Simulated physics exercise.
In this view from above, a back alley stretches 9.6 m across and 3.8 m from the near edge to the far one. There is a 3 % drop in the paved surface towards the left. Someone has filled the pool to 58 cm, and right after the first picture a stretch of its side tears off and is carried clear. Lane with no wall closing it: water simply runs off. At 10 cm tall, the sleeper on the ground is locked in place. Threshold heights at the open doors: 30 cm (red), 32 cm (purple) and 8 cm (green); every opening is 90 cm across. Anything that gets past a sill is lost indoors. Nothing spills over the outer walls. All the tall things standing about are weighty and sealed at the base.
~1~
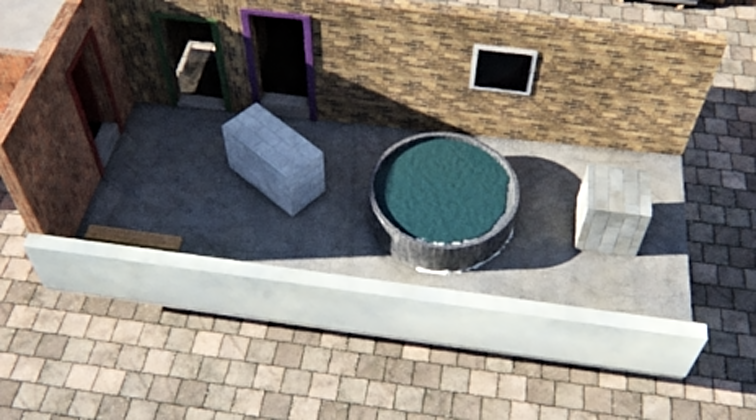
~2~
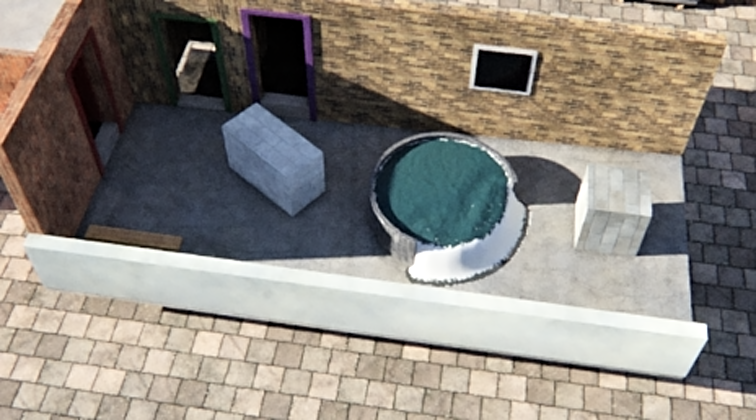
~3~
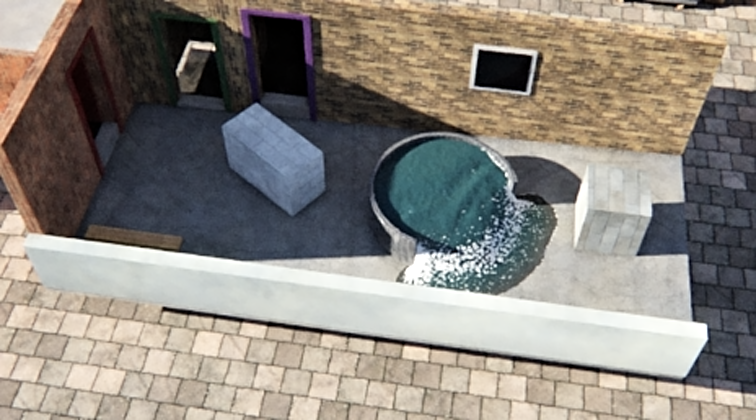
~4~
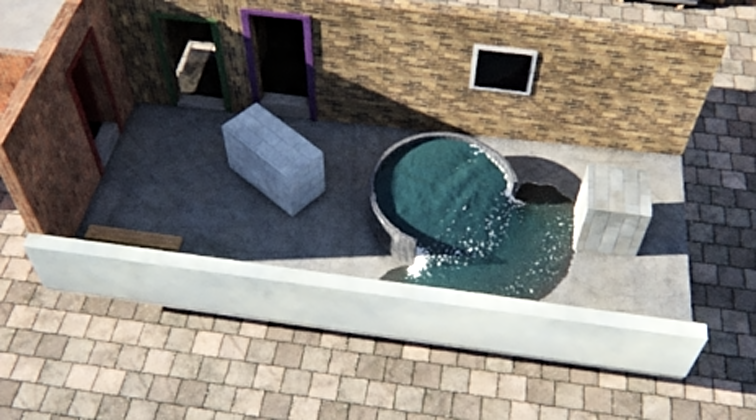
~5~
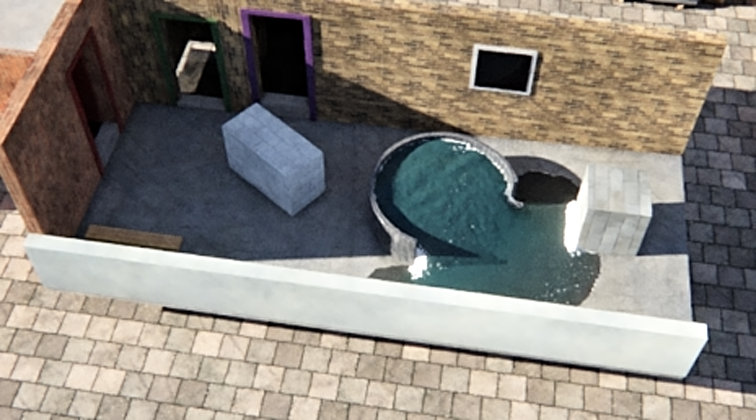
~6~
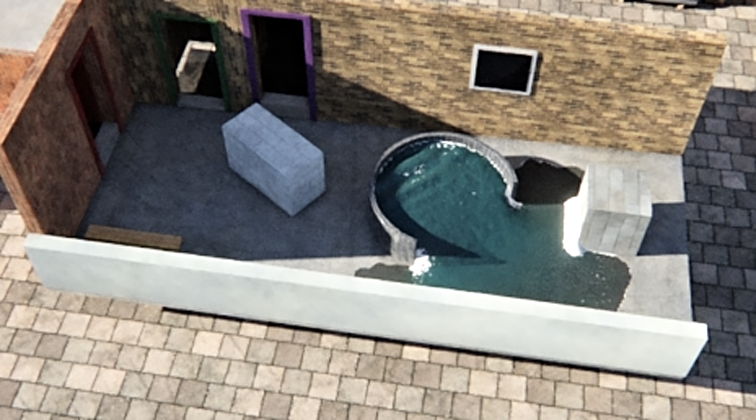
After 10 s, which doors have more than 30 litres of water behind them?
My prediction: The red door ends up within quota, the purple door ends up within quota, the green door ends up within quota.
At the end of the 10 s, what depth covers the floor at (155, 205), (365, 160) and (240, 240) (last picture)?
Spot by spot: Some 8, 1, then 2 cm.
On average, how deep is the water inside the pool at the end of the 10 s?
9 cm.
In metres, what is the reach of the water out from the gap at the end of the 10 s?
About 7.0 m.
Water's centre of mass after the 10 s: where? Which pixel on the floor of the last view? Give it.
Roughly (319, 204) in the last picture.
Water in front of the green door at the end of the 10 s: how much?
It averages close to 10.0 centimetres.
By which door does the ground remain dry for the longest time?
It is the green one.
A moment later water covers 30 % of the floor and is deepest (34 cm) near (459, 306); red door not reached, purple door not reached, green door not reached.
Soon after water covers 45 % of the floor and is deepest (28 cm) near (566, 329); red door not reached, purple door not reached, green door not reached.
Next water covers 65 % of the floor and is deepest (16 cm) near (470, 317); red door not reached, purple door not reached, green door not reached.
Later on water covers 85 % of the floor and is deepest (12 cm) near (61, 268); red door 8 cm at the sill, 0 L in, purple door 2 cm at the sill, 0 L in, green door not reached.
At the end water covers 80 % of the floor and is deepest (14 cm) near (93, 198); red door 10 cm at the sill, 0 L in, purple door 3 cm at the sill, 0 L in, green door 10 cm at the sill, 5 L in.
